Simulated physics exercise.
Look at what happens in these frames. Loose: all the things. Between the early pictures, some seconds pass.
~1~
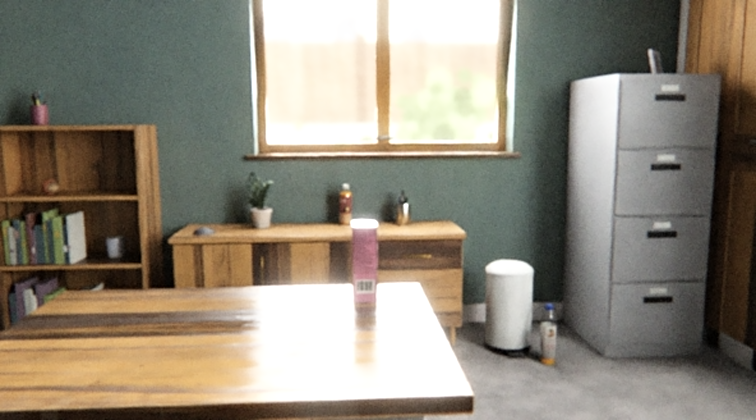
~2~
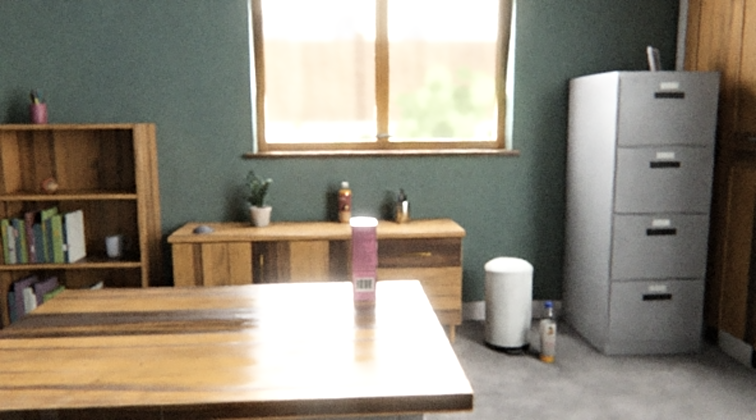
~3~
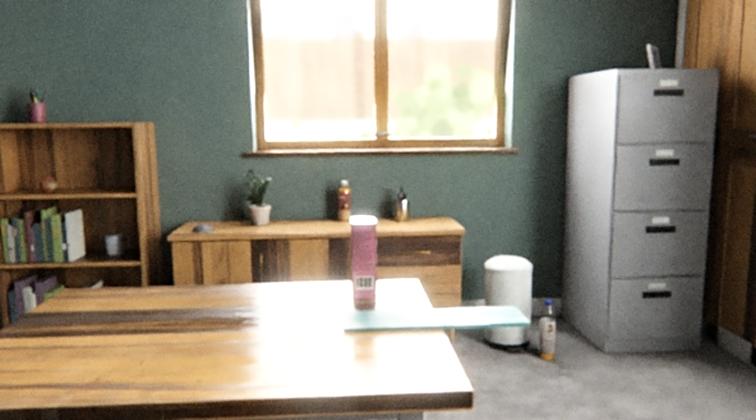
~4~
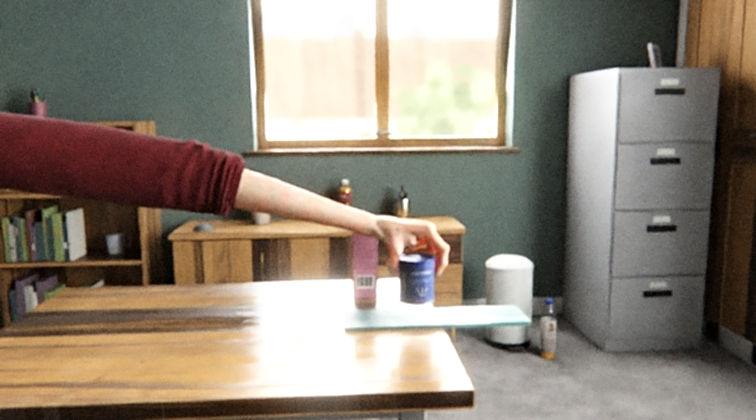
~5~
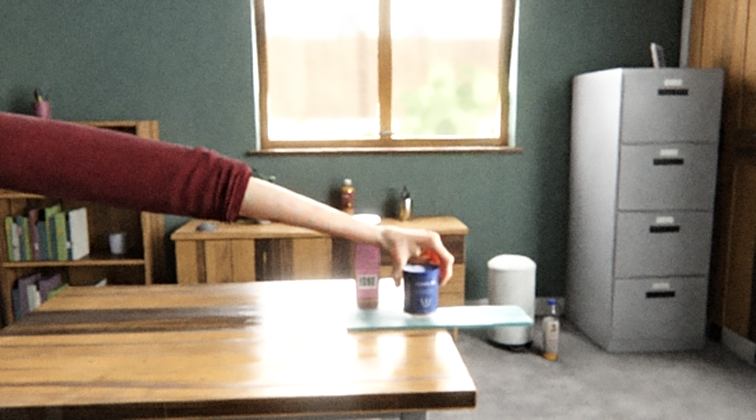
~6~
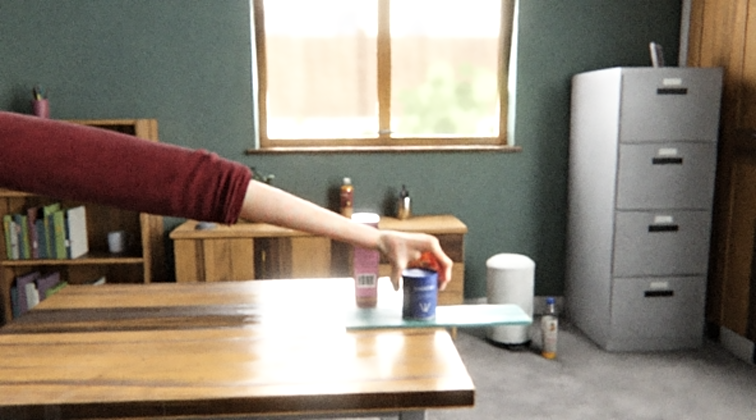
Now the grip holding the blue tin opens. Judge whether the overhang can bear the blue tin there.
Gravity loses.
Then, 0.80 s on from there, no change.
Then, 1.70 s on from there, blue tin resting near (419, 294).
In the end, all 3 unmoved. At the end, from the last picture's camera, blue tin near (419, 294). The plank keeps its balance.
